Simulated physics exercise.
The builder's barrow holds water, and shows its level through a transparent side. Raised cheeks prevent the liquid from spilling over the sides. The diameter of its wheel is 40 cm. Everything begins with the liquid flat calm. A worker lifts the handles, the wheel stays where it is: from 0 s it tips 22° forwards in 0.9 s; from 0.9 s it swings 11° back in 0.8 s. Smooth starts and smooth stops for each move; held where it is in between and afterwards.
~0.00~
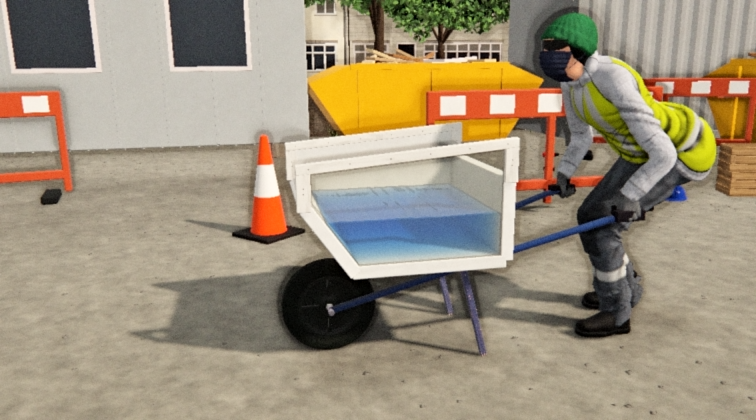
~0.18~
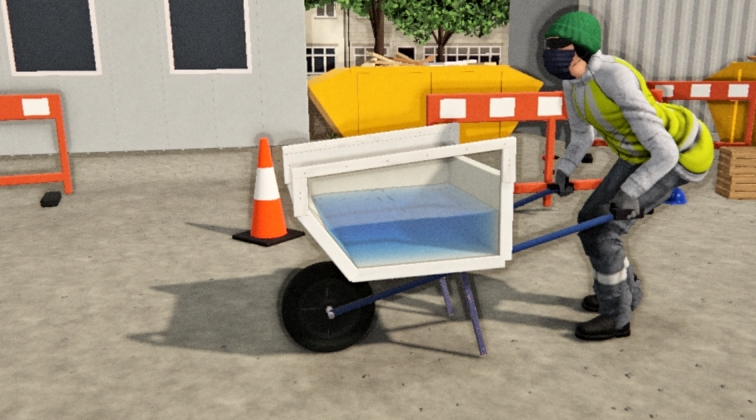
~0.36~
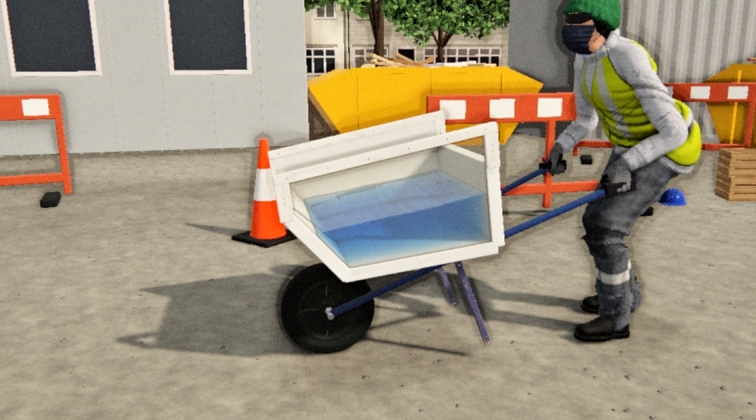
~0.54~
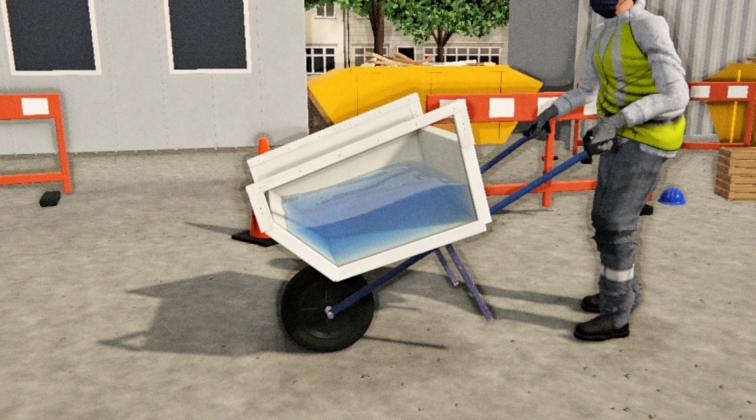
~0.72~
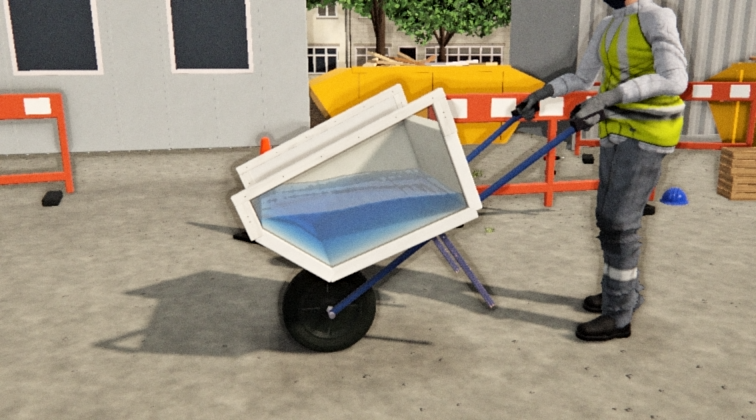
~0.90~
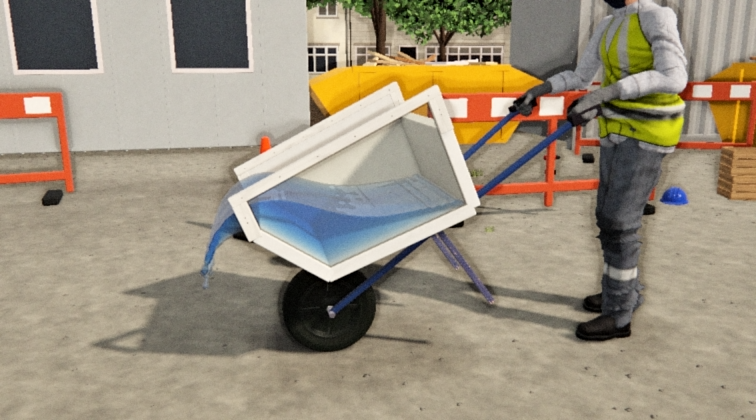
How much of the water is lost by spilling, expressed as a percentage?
It loses around 52 percent.
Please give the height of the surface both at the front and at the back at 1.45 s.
Front reads 16 centimetres, back reads 0 centimetres.
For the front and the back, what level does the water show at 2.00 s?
Close to 8 cm in front, close to 14 cm behind.
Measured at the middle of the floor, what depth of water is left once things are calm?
I'd say some 8 cm at the middle.
Then, 1.45 s in, the barrow is at 13° forwards, the surface stands 17 cm on the front, 0 cm on the back; the loss stands at 49 per cent, over the front.
Then, 2.00 s in, the barrow is at 11° forwards, the surface stands 8 cm on the front, 13 cm on the back; the loss stands at 50 per cent, over the front.
Then, 2.50 s in, the barrow is at 11° forwards, the surface stands 14 cm on the front, 3 cm on the back; the loss stands at 50 per cent, over the front.
Then, 4.59 s in, the loss stands at 52 per cent, over the front, 34 of 65 litres.
